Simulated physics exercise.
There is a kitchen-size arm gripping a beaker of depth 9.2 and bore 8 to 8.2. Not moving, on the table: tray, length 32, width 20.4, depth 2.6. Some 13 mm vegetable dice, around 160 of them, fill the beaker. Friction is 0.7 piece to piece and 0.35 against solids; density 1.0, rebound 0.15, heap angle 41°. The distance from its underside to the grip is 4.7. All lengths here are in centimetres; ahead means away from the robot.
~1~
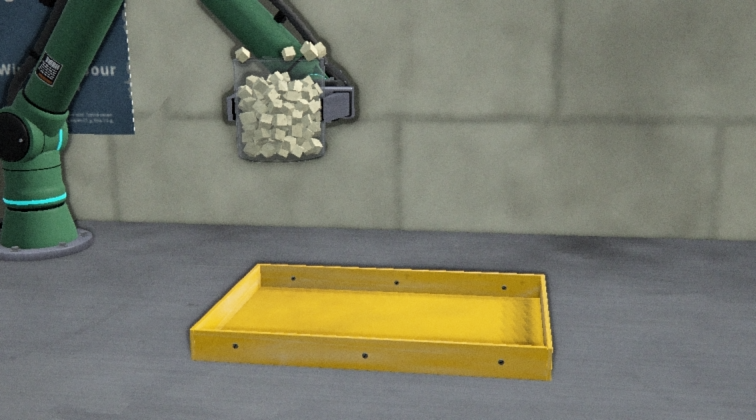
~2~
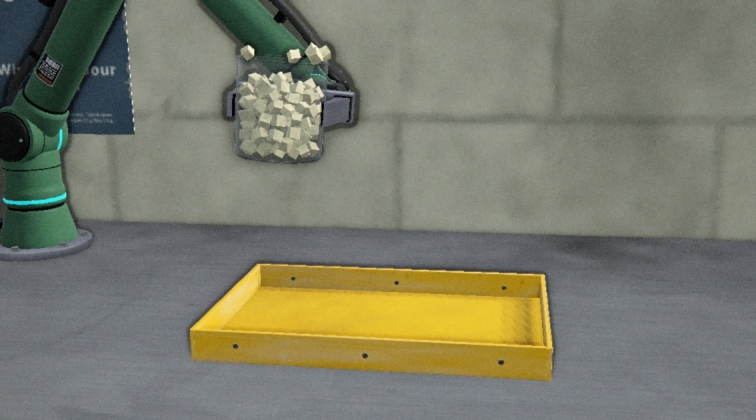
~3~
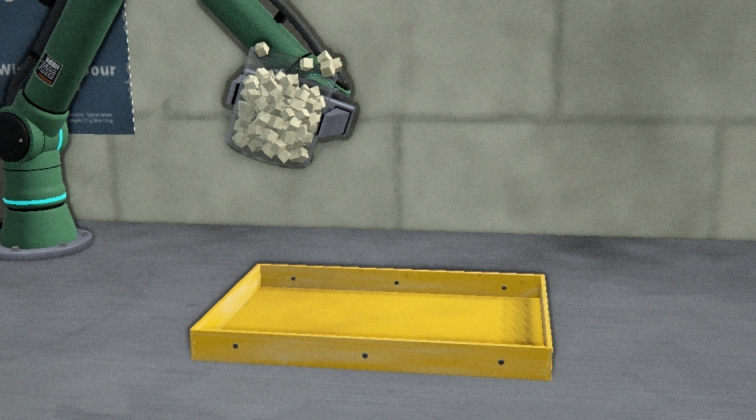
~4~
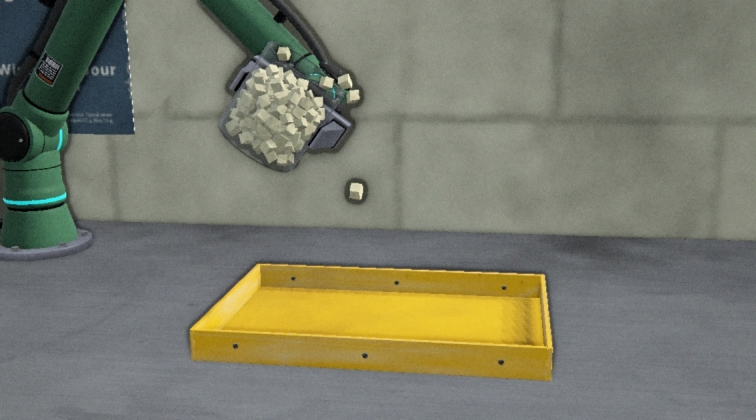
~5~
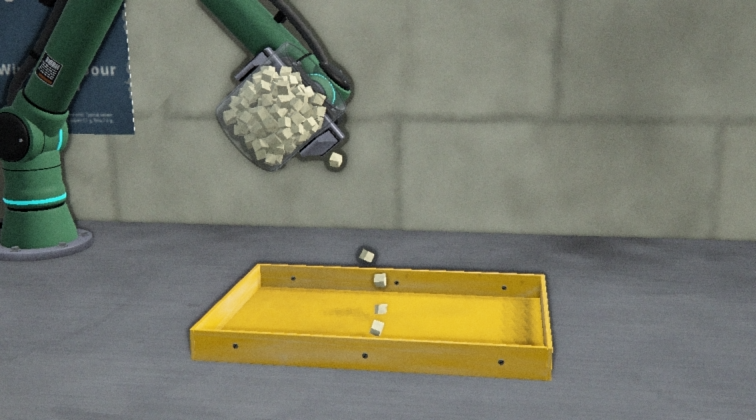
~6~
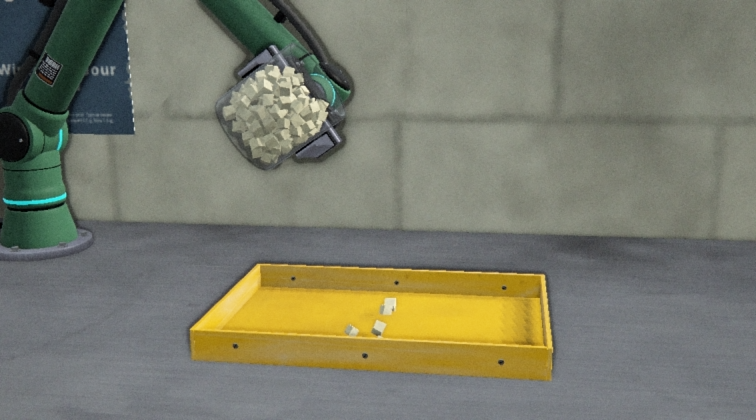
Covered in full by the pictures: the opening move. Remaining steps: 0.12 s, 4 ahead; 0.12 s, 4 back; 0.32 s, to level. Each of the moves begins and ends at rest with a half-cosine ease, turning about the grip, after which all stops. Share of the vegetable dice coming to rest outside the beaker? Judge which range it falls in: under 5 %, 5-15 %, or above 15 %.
It falls in the 5-15 % range.
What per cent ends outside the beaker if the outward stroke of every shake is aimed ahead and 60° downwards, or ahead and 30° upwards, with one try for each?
First try about 5 %, second try about 10 %.
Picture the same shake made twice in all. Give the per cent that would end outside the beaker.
It would come to about 10 %.
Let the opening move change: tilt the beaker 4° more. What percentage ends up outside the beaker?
Estimate: Close to 10 in a hundred.
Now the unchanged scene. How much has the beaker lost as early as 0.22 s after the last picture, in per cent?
By then near 10 % is out.
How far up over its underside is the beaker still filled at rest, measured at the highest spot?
Roughly 9.5 cm.
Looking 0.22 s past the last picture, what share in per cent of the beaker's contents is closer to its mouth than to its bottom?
That share comes to roughly 40 percent.
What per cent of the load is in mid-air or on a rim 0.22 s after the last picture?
I'd reckon close to 5 per cent.
Then, 0.22 s after the last picture, tilted 55° forward, highest piece 25 above the table; 147 in the beaker, 5 in the tray, 8 in flight or on a rim.
Then, 0.45 s after the last picture, tilted 15° forward, highest piece 26 above the table; 146 in the beaker, 14 in the tray.
Then, 0.76 s after the last picture, level, highest piece 27 above the table; 146 in the beaker, 14 in the tray.
Then, 1.81 s after the last picture, level, highest piece 27 above the table; 146 in the beaker, 14 in the tray.
Final count, 146 in the beaker, 14 in the tray. That is 9 % outside the beaker.
